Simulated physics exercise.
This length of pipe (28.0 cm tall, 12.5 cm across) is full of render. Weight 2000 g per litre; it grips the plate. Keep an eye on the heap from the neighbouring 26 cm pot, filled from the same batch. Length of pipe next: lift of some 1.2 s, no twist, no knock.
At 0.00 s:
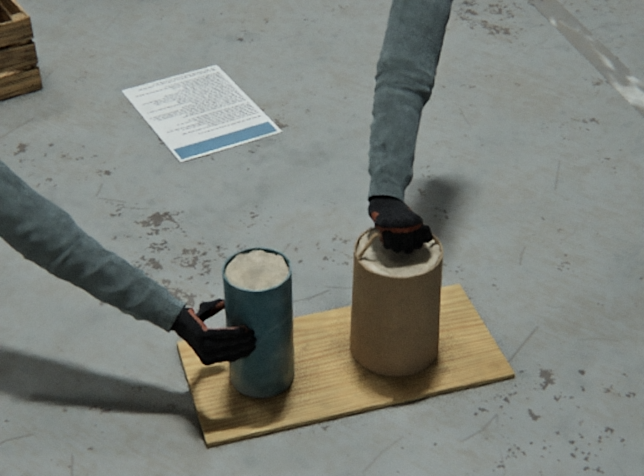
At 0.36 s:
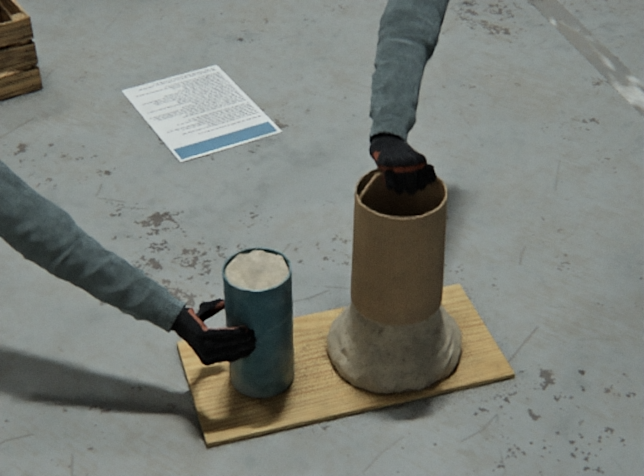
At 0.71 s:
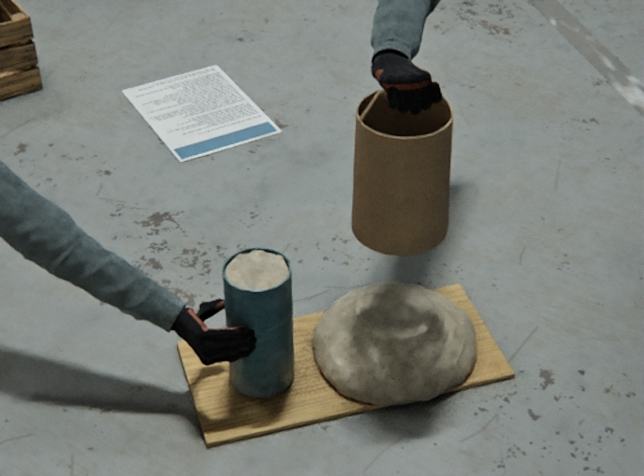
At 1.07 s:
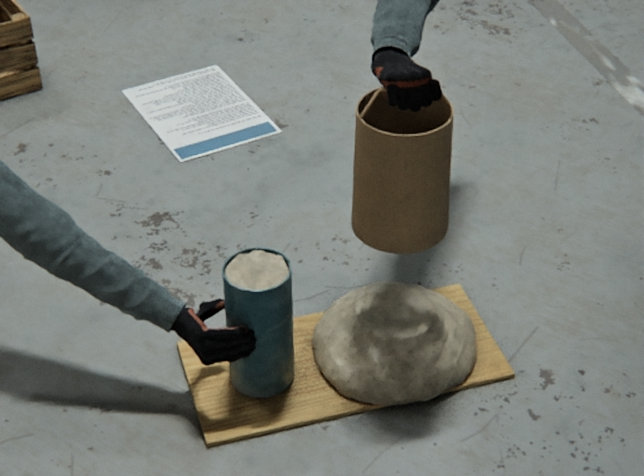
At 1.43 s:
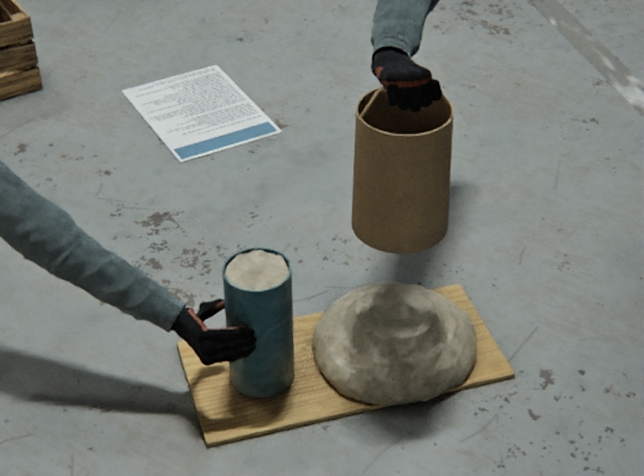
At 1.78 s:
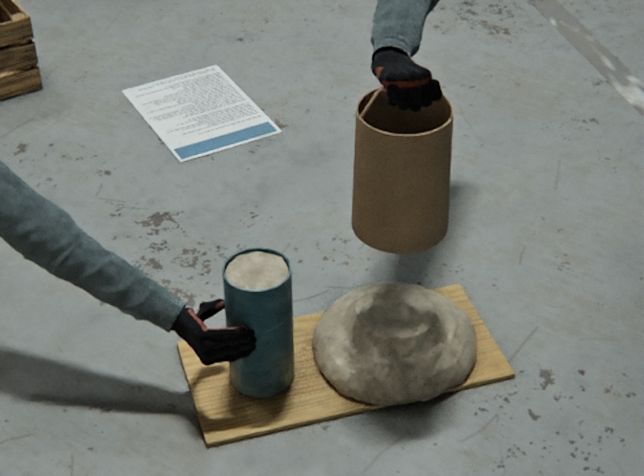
We see a gloved hand lift a brown cylinder off a wooden board, leaving its grey contents slumped in a wide, low mound, while another gloved hand stays against a filled blue cylinder on the left, which remains still.
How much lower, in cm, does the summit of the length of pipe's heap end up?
I would say about 17 cm.
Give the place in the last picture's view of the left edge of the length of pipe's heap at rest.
Location: About (197, 380).
After 2.1 s, the length of pipe is up 7.1 cm; the render has come down 3.6 cm to 24 cm and is 18 cm wide.
After 2.4 s, the length of pipe is up 18 cm; the render has come down 17 cm to 11 cm and is 27 cm wide.
After 2.7 s, the length of pipe is up 29 cm; the render has come down 17 cm to 11 cm and is 27 cm wide.
After 3.0 s, the length of pipe is clear; the render has come down 17 cm to 11 cm and is 27 cm wide.
After 3.7 s, at rest, the length of pipe is clear; the render has come down 17 cm to 11 cm and is 27 cm wide.
